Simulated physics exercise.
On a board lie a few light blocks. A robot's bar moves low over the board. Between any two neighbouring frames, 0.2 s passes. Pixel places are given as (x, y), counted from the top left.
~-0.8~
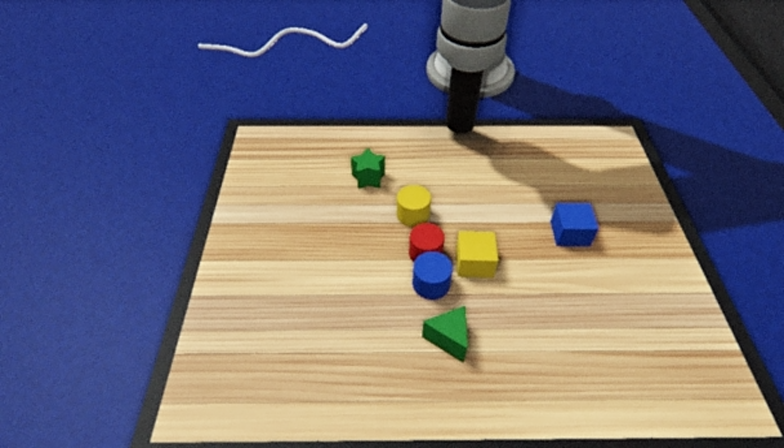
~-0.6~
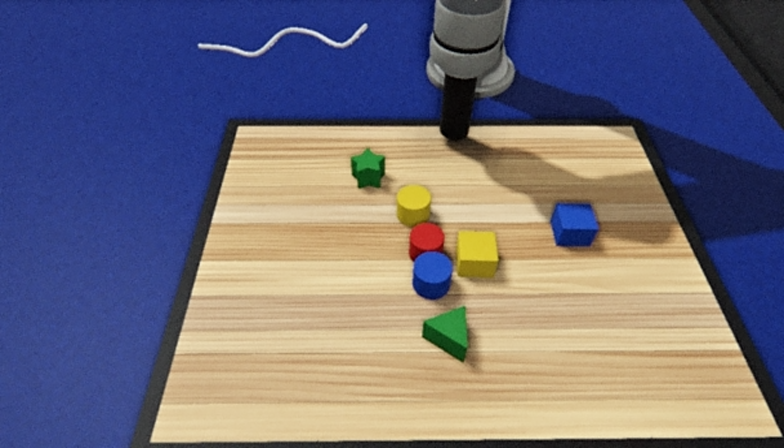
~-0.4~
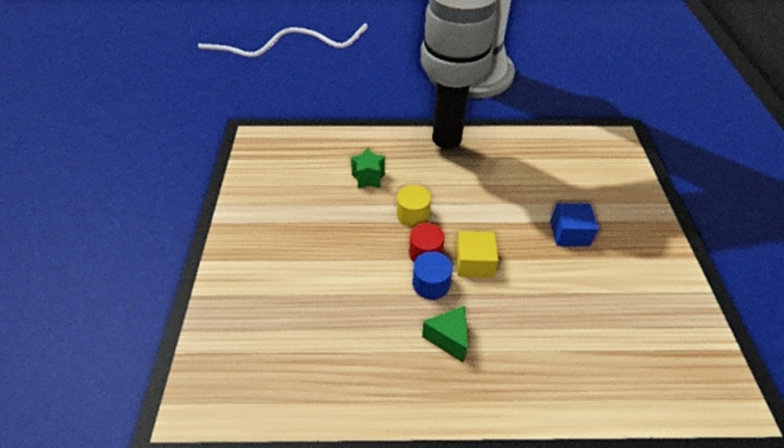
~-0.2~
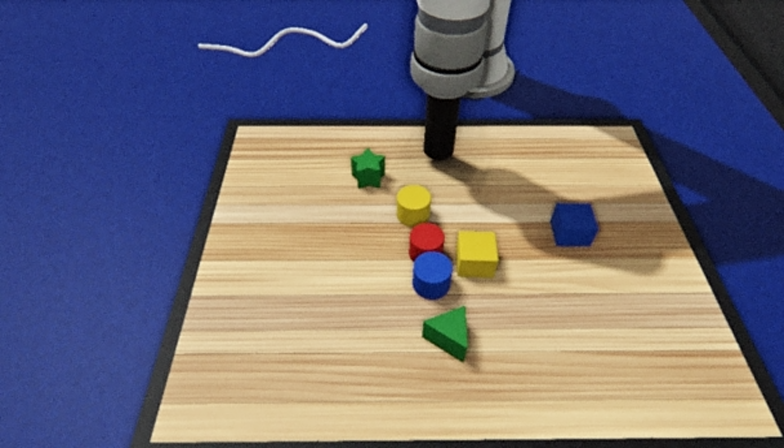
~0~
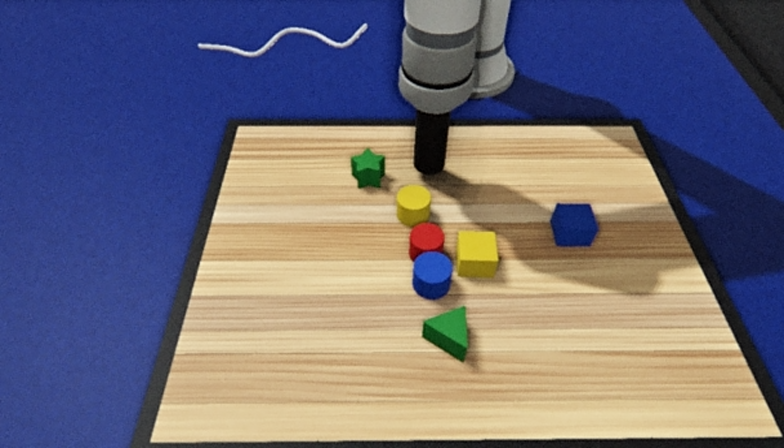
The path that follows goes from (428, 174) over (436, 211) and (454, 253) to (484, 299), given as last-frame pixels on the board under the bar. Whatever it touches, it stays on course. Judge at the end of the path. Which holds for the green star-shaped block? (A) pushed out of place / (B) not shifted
It's B.
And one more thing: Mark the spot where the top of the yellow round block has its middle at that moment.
My best guess is (408, 213).
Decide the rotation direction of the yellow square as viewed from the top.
It goes round opposite to clock hands.
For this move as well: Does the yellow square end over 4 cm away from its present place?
Yes, it checks out.
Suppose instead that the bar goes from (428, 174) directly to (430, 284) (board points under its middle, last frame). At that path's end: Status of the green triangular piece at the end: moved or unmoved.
That block slides.
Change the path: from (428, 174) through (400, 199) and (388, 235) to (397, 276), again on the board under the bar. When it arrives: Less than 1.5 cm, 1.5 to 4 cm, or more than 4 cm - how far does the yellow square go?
It shifts 1.5 to 4 cm.
On the path given first. One third of the way, bar at (437, 203); yellow round block at (409, 208).
Two thirds of the way, bar at (455, 245); yellow round block at (408, 213); red round block at (424, 247); yellow square at (493, 258), turned 20° anticlockwise.
At the end, bar at (486, 290); green star-shaped block in place; yellow round block at (408, 213); red round block at (424, 247); yellow square at (527, 278), turned 105° anticlockwise.
